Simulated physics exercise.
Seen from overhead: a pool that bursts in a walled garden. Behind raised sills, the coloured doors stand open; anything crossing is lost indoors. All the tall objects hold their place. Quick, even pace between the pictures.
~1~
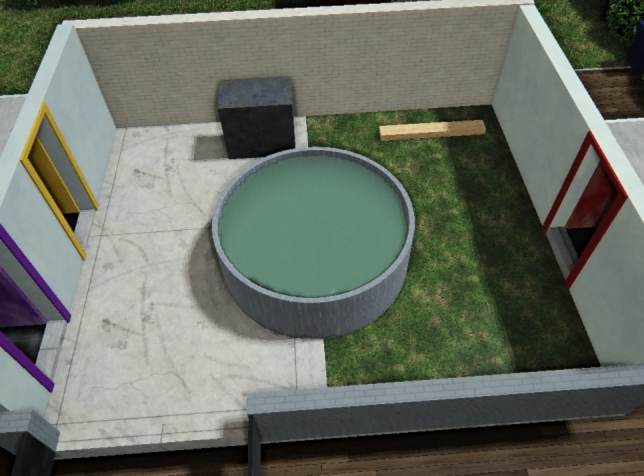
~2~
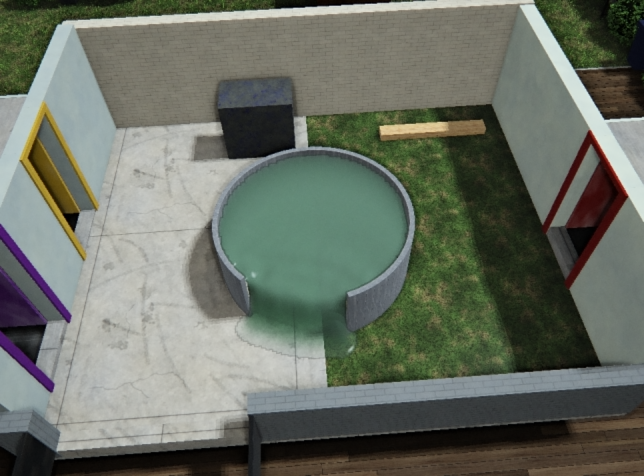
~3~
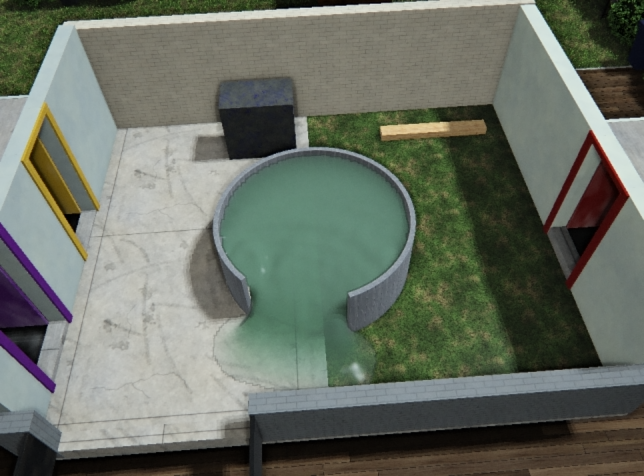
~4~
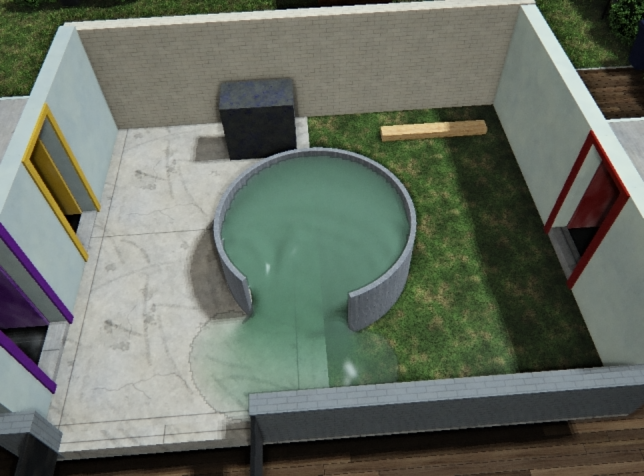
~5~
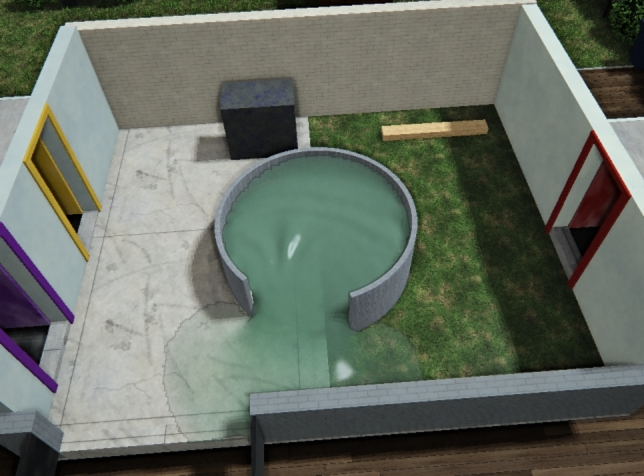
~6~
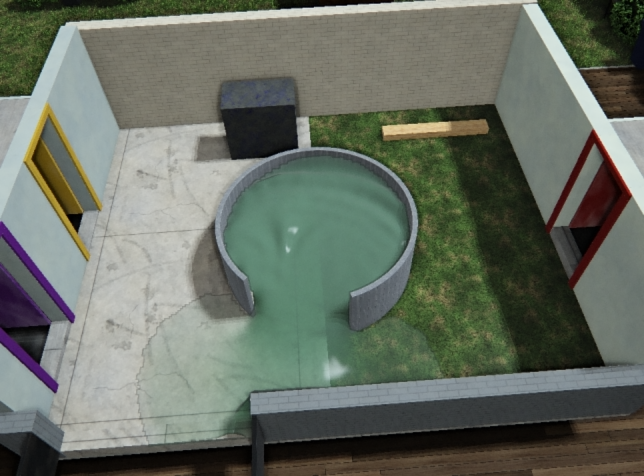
A round grey tank of green water stands in the middle of a walled garden, seen from high above by a camera that stays almost still. Yellow and purple doorways are on the left, a red one on the right, with a dark block and a wooden beam behind. The tank's front opens, and water pours out, spreading across pale paving and grass to the low front wall.
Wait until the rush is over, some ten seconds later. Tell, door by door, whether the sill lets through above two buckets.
Door by door: The red door does not; the yellow door does not; the purple door does.
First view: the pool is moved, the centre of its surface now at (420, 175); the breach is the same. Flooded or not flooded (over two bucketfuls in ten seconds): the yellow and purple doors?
Result - yellow door overshoots, purple door overshoots.
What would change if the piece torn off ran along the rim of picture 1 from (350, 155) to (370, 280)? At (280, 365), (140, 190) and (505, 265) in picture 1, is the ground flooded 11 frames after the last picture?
Going through them, the first would be still bare, the next still bare and the last submerged.
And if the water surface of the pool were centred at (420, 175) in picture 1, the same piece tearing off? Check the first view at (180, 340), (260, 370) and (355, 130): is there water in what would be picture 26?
Soaked, soaked, bone-dry.
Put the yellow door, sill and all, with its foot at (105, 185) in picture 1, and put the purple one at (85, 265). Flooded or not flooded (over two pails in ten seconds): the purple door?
I'd say the purple remains short of it.
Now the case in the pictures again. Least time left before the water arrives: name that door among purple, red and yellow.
It would be the purple-painted one.
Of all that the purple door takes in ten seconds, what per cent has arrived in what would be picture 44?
Around 95 in a hundred.
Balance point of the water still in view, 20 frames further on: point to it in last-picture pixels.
Somewhere near (329, 296).
A moment on, water covers 20 % of the floor; the red door not reached, the yellow door not reached, the purple door not reached.
Next, water covers 30 % of the floor; the red door not reached, the yellow door not reached, the purple door under two buckets in.
Then, water covers 50 % of the floor; the red door wet at the sill, nothing in, the yellow door wet at the sill, nothing in, the purple door over two buckets in.
Later, water covers 85 % of the floor; the red door wet at the sill, nothing in, the yellow door wet at the sill, nothing in, the purple door far over two buckets in.
In the end, water covers 95 % of the floor; the red door wet at the sill, nothing in, the yellow door wet at the sill, nothing in, the purple door far over two buckets in.
